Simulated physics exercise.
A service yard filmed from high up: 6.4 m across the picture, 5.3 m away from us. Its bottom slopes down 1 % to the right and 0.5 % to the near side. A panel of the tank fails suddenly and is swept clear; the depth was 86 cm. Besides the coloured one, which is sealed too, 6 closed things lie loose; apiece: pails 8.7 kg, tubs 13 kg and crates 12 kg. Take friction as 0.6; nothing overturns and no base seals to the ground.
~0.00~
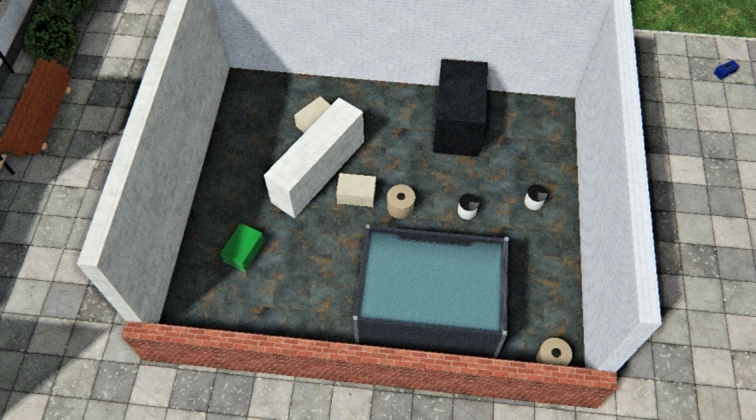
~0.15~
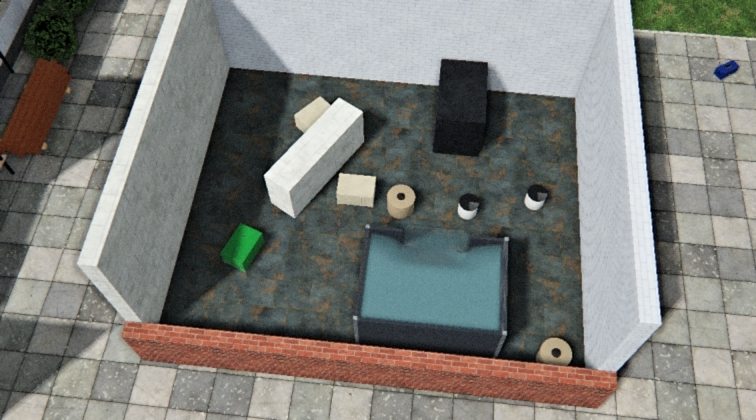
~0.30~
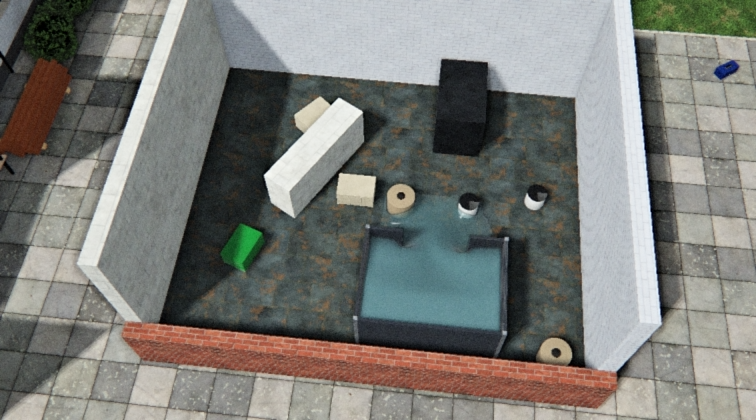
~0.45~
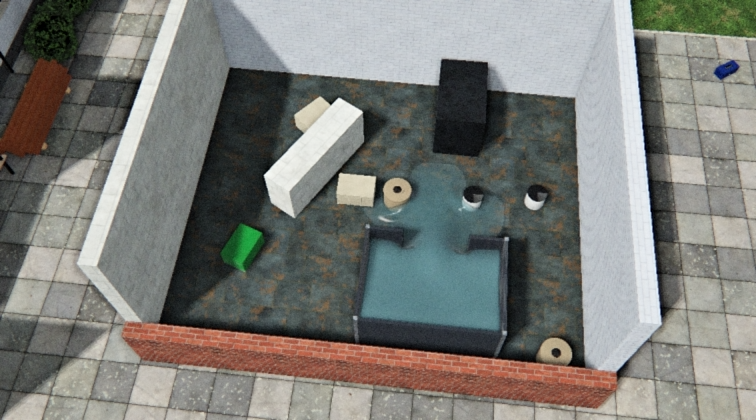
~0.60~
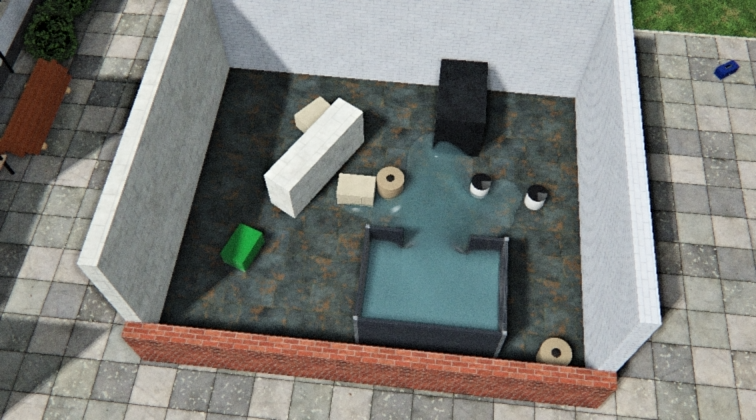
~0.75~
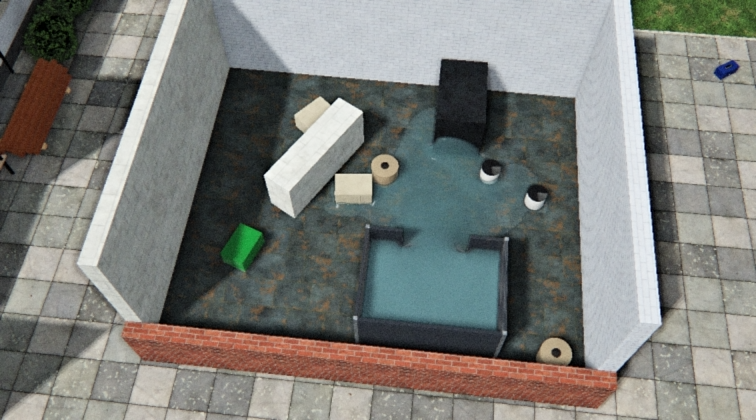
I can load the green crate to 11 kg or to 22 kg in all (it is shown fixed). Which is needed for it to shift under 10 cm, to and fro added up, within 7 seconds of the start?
Verdict: Only the higher weight holds it.
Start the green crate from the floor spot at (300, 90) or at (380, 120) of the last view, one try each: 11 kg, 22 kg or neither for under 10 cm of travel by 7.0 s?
In turn: Neither is enough; neither is enough.
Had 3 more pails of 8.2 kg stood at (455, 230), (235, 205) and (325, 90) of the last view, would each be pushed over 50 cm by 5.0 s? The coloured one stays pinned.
In turn: Past it, short of it, past it.
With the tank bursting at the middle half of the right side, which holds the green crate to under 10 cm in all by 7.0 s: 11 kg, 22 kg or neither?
Then the lower weight is enough.
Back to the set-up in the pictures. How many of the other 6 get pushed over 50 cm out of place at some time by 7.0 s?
4 of them.
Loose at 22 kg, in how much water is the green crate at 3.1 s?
About 1 cm.
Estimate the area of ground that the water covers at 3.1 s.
About 21 m2.
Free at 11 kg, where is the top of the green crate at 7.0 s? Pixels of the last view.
Near (264, 277).
After 1.4 s the green crate would be 0 cm from its start with 11 kg and 0 cm from its start with 22 kg; 0 cm of water round it then.
After 3.1 s the green crate would be 0 cm from its start with 11 kg and 0 cm from its start with 22 kg; 1 cm of water round it then.
After 4.9 s the green crate would be 9 cm from its start with 11 kg and 0 cm from its start with 22 kg; 4 cm of water round it then.
After 7.0 s the green crate would be 71 cm from its start with 11 kg and 0 cm from its start with 22 kg; 3 cm of water round it then.
